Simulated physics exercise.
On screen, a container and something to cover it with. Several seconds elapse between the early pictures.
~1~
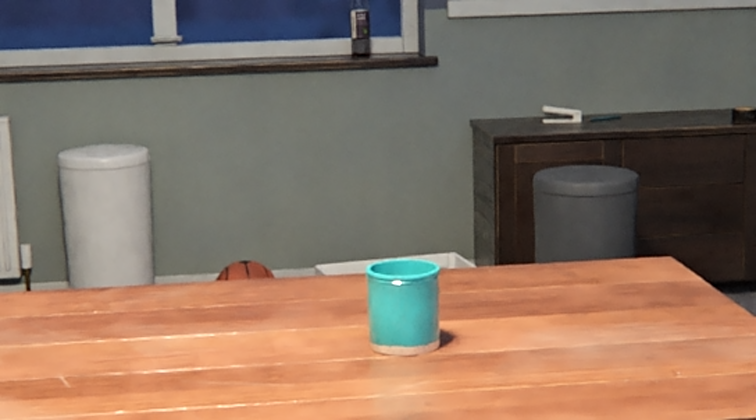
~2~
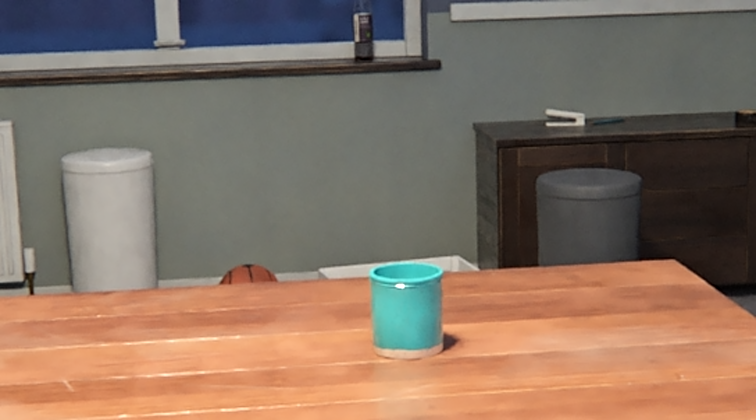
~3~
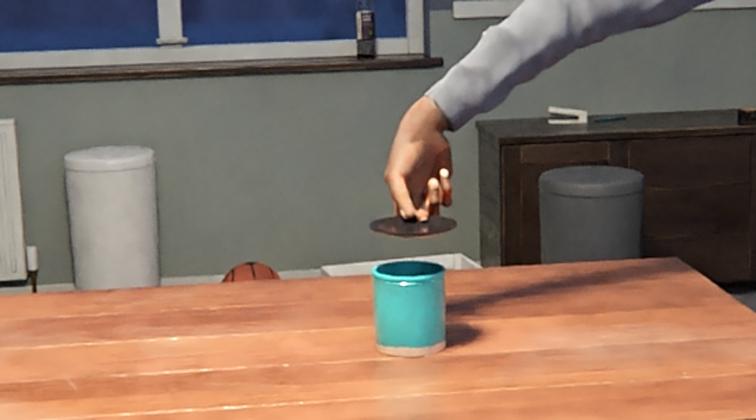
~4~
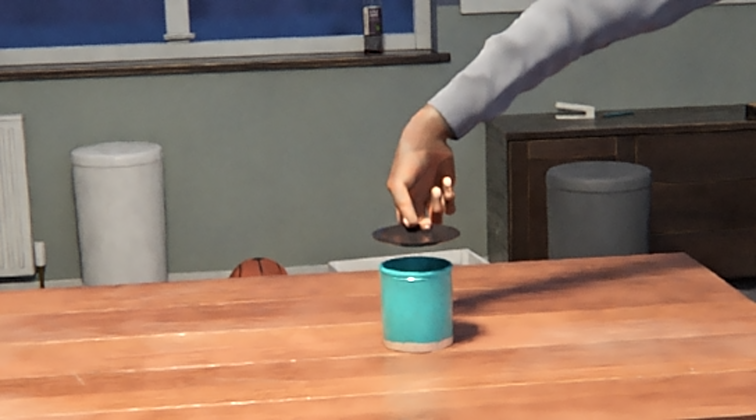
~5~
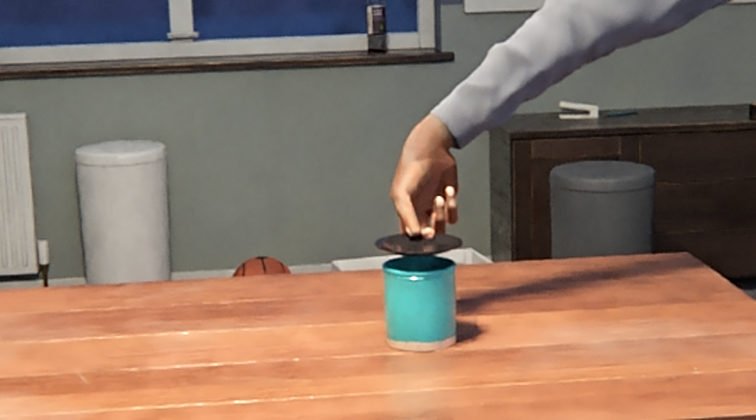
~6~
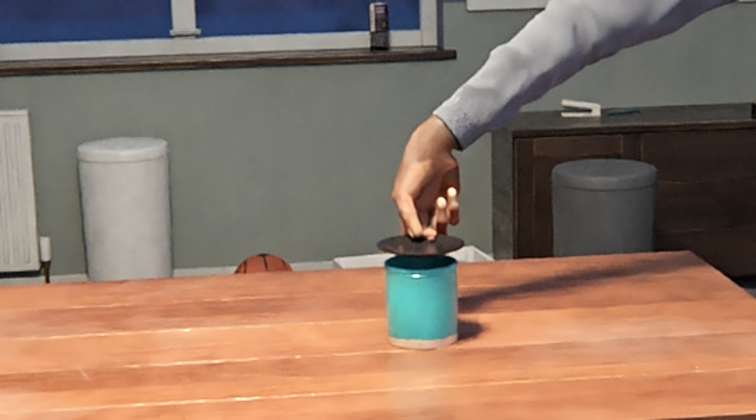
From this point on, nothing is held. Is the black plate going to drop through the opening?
No, it stays across it.
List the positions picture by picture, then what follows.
The first frame shows jar (404, 307).
The second frame shows jar (407, 310).
The third frame shows still on the way; black plate (414, 228); jar (410, 308).
The fourth frame shows still on the way; black plate (416, 237); jar (417, 303).
The fifth frame shows still on the way; black plate (419, 246); jar (420, 303).
The sixth frame shows in place, still held; black plate (421, 248); jar (422, 300).
Then, 0.10 s later than the last frame, black plate moving near (421, 257).
Then, 0.44 s later than the last frame, black plate sitting on the rim near (421, 257).
When it is over, the black plate works as a lid, near (421, 257).
